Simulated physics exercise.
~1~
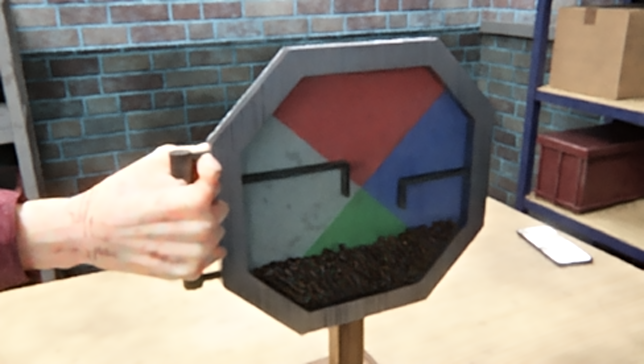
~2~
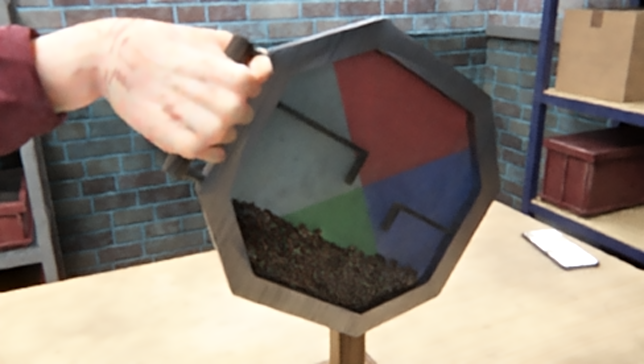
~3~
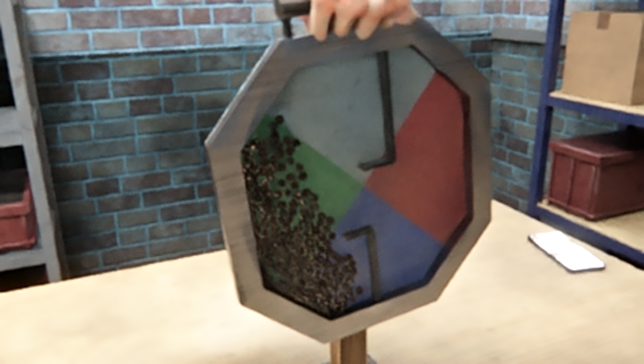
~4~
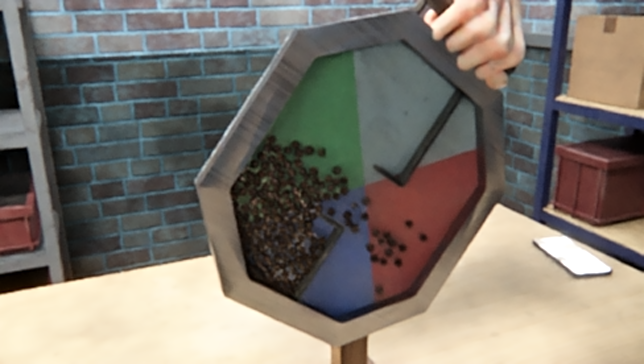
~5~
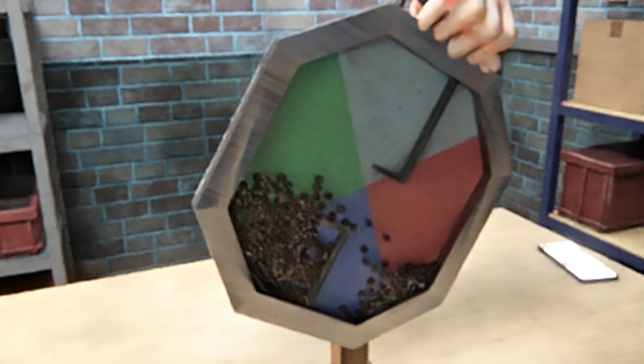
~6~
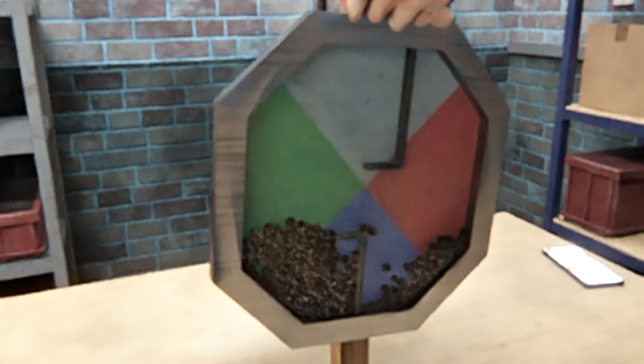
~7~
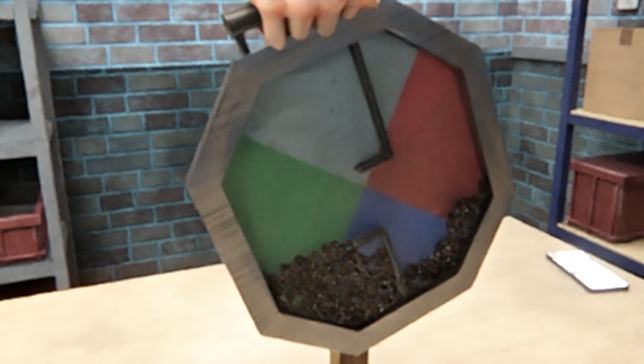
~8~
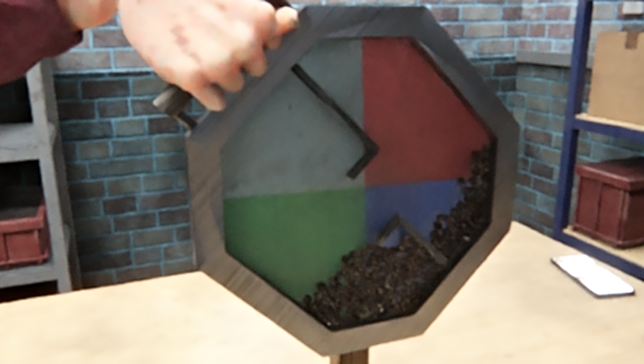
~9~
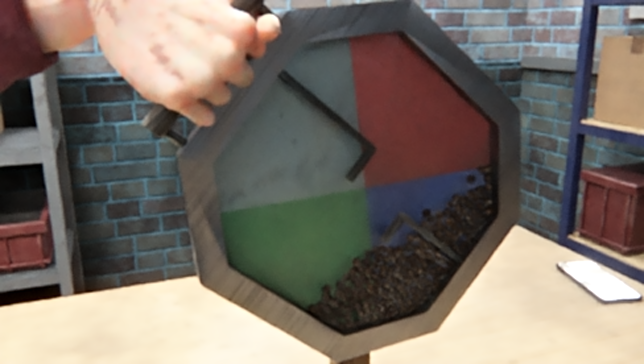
To begin with, a hand grips the handle of an upright eight-sided case with red, blue, green and grey wedges, small dark pellets lying along its bottom. The hand swings the handle up and over to the right, turning the case clockwise while the pellets ride up the left side. They tumble down, and some spill across into the red wedge. The hand then turns the case partway back, and the pellets slide rightward along the bottom and up the right side. Finally, they rest mostly in the blue wedge, with some in the green.
